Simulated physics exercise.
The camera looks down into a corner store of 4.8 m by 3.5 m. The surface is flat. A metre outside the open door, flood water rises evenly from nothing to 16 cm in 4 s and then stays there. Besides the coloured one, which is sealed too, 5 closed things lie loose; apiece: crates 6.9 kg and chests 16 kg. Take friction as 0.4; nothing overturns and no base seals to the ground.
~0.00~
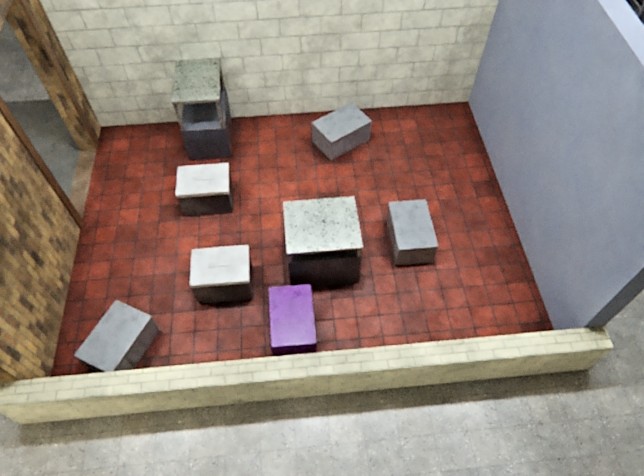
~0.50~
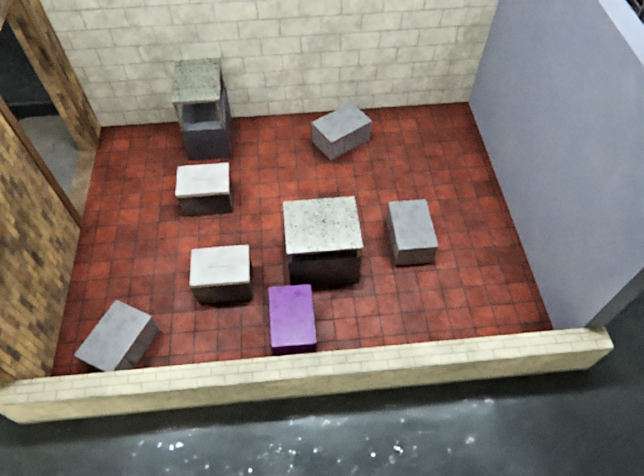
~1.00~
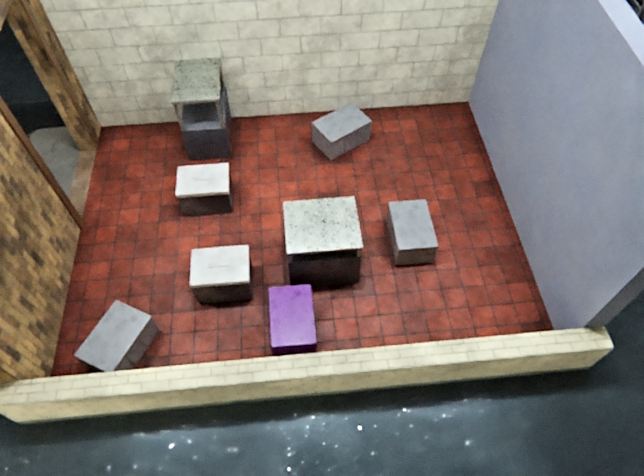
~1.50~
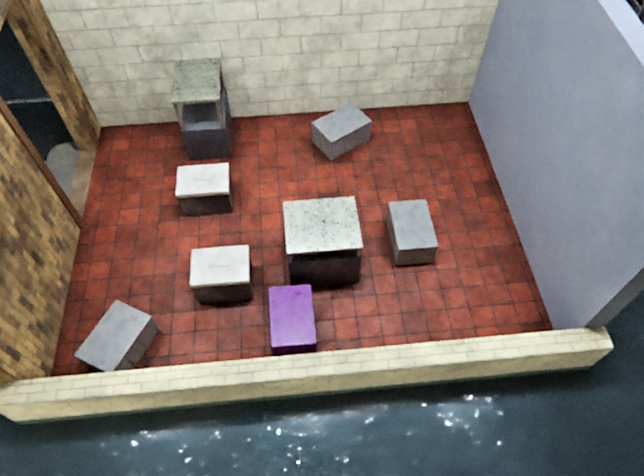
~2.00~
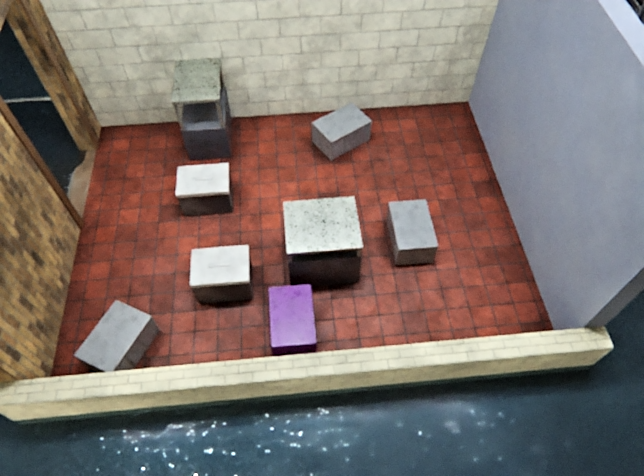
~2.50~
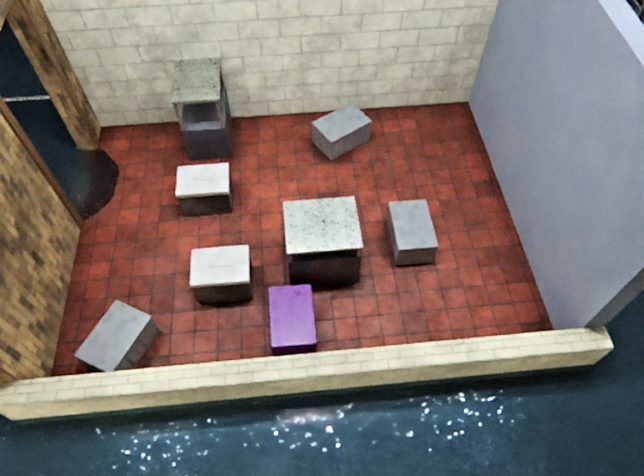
Dark water spreads outside the room and seeps through the doorway while the boxes stay still.
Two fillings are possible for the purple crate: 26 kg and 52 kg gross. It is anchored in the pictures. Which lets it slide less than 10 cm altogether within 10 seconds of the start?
For it, the smaller load will do.
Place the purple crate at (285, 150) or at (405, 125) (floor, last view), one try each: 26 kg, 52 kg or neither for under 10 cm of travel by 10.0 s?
In turn: Either load holds; either load holds.
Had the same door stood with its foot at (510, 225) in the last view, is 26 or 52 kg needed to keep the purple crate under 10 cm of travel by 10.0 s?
In that case the smaller load will do.
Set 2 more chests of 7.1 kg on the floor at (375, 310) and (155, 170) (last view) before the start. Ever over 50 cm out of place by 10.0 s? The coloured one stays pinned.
In turn: Short of it, past it.
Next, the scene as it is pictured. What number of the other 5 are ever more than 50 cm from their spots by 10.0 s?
That makes 4.
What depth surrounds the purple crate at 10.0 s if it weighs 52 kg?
About 6 cm.
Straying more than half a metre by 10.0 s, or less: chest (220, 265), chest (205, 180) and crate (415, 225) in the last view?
In turn: More, past it, short of it.
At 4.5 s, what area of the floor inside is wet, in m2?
Some 3.5 m2.
After 3.5 s the purple crate would be 0 cm from its start with 26 kg and 0 cm from its start with 52 kg; 0 cm of water round it then.
After 4.5 s the purple crate would be 0 cm from its start with 26 kg and 0 cm from its start with 52 kg; 0 cm of water round it then.
After 7.0 s the purple crate would be 0 cm from its start with 26 kg and 0 cm from its start with 52 kg; 2 cm of water round it then.
After 10.0 s the purple crate would be 0 cm from its start with 26 kg and 0 cm from its start with 52 kg; 6 cm of water round it then.
